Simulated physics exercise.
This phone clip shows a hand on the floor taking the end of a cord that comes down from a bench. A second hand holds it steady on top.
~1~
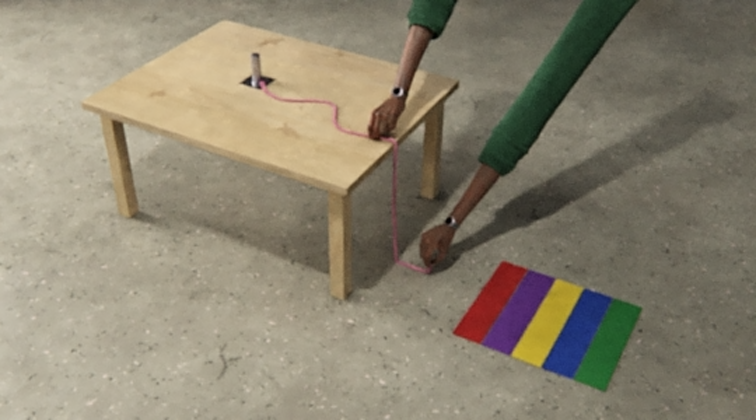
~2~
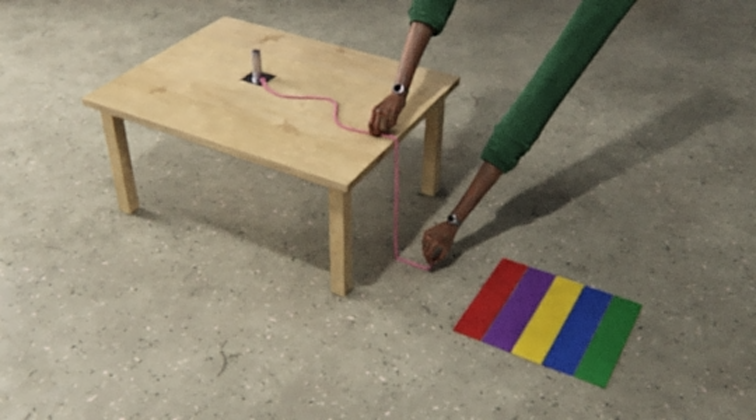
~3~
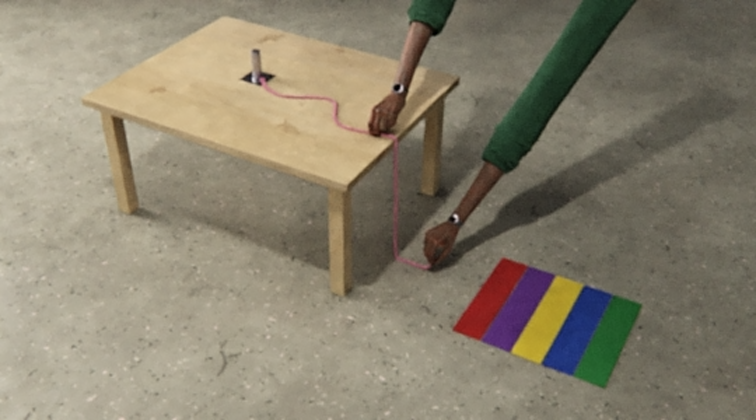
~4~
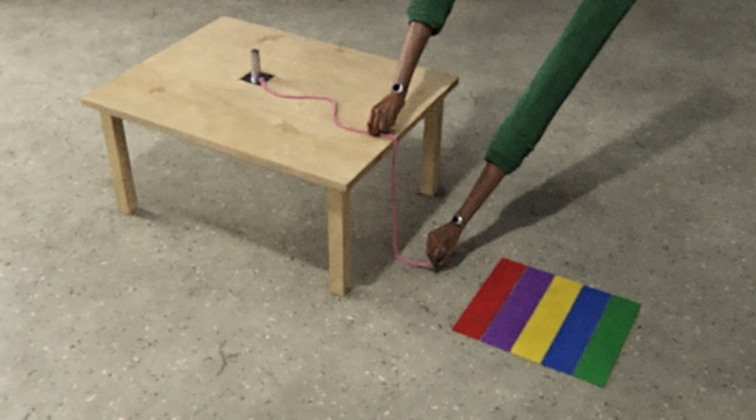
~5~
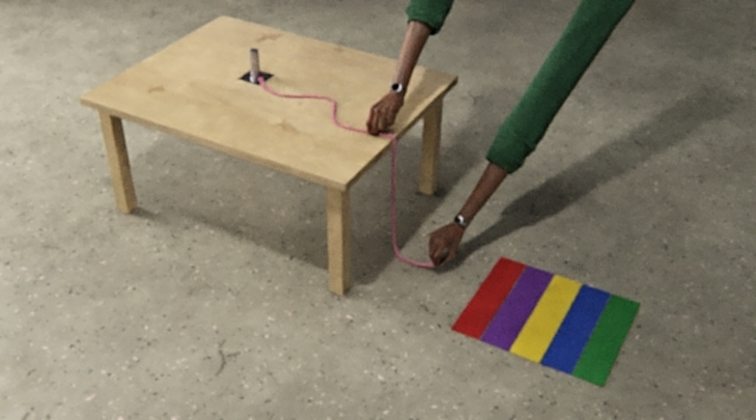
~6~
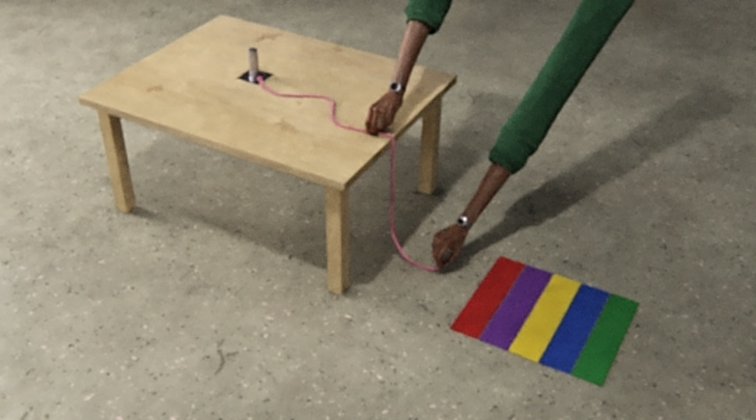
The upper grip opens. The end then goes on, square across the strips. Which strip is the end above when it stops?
The yellow one.
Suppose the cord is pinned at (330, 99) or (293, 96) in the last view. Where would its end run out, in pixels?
Per try (px): (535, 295), (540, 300).
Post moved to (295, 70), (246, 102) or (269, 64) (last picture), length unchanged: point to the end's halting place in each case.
Try by try: (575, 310), (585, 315) and (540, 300).
Soon after, end near (505, 287); over red.
Then, end near (534, 297); over purple.
At full stretch, end near (552, 303); over yellow. The end stops over the yellow strip.
